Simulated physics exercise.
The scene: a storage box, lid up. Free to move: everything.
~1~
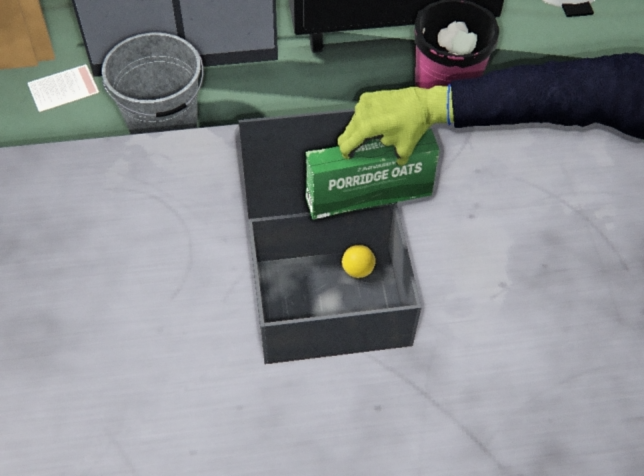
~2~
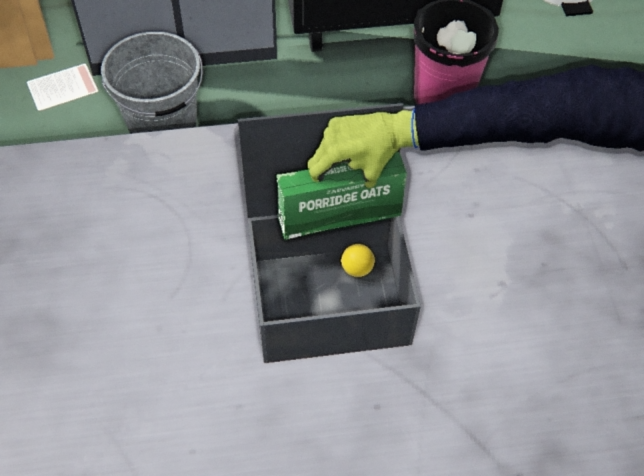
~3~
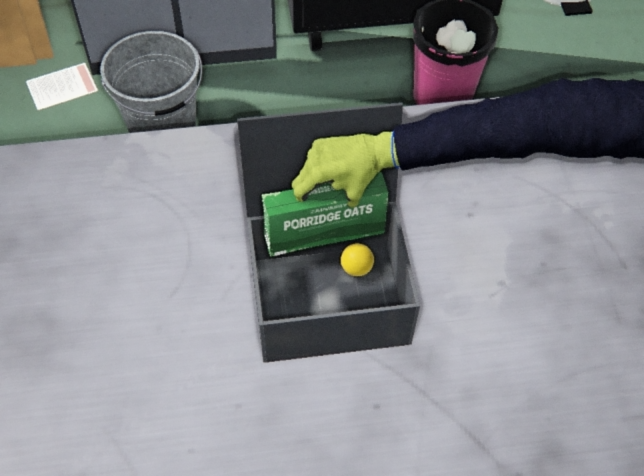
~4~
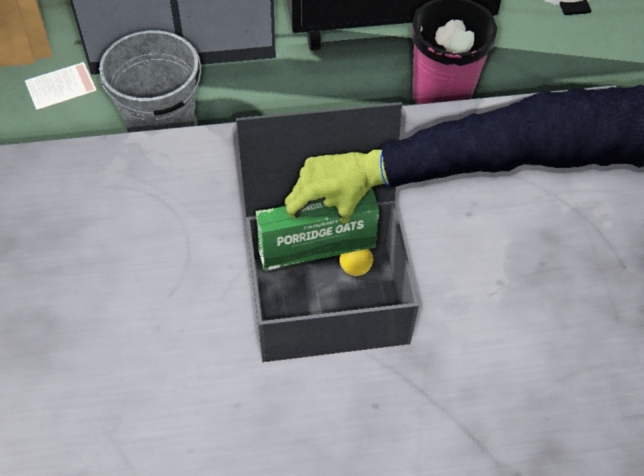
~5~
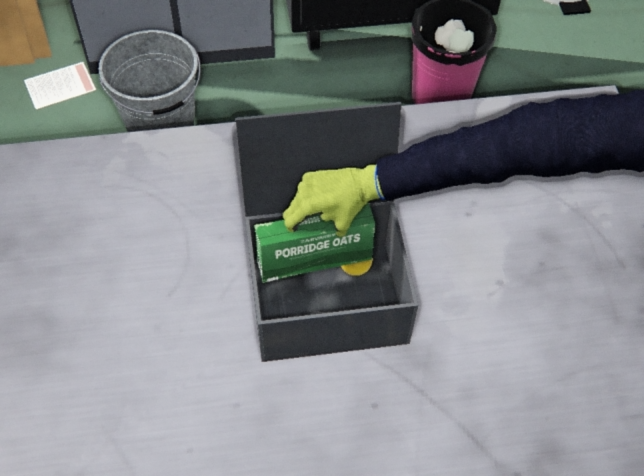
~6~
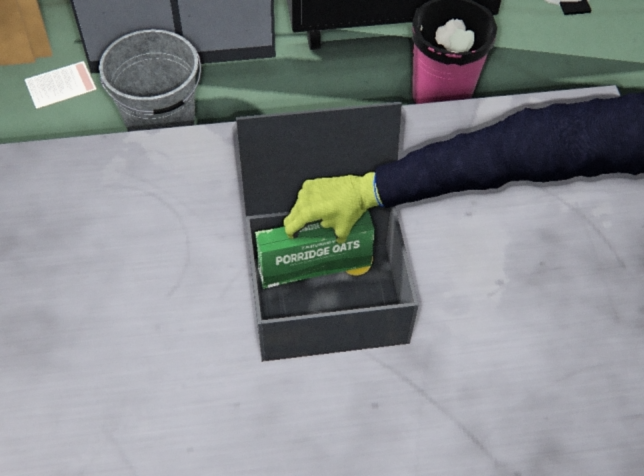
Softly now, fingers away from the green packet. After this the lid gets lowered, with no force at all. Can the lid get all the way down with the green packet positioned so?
Yes, the lid gets all the way down.
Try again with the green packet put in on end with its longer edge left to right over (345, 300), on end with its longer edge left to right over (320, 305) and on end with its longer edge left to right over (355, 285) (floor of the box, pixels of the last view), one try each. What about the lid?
In order, the lid gets blocked, then gets blocked, then gets blocked.
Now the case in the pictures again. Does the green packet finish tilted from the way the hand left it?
The green packet tips.
Then, 0.90 s past the last view, lid starting down; green packet on its side near (339, 309); yellow lemon displaced a little.
Then, 1.70 s past the last view, lid 48° above the rim; green packet on its side near (339, 309); yellow lemon displaced a little.
Finally, lid shut; down or leaning hard in the box, green packet; yellow lemon still in place. Final places as the last picture's camera would see them, green packet near (339, 309).
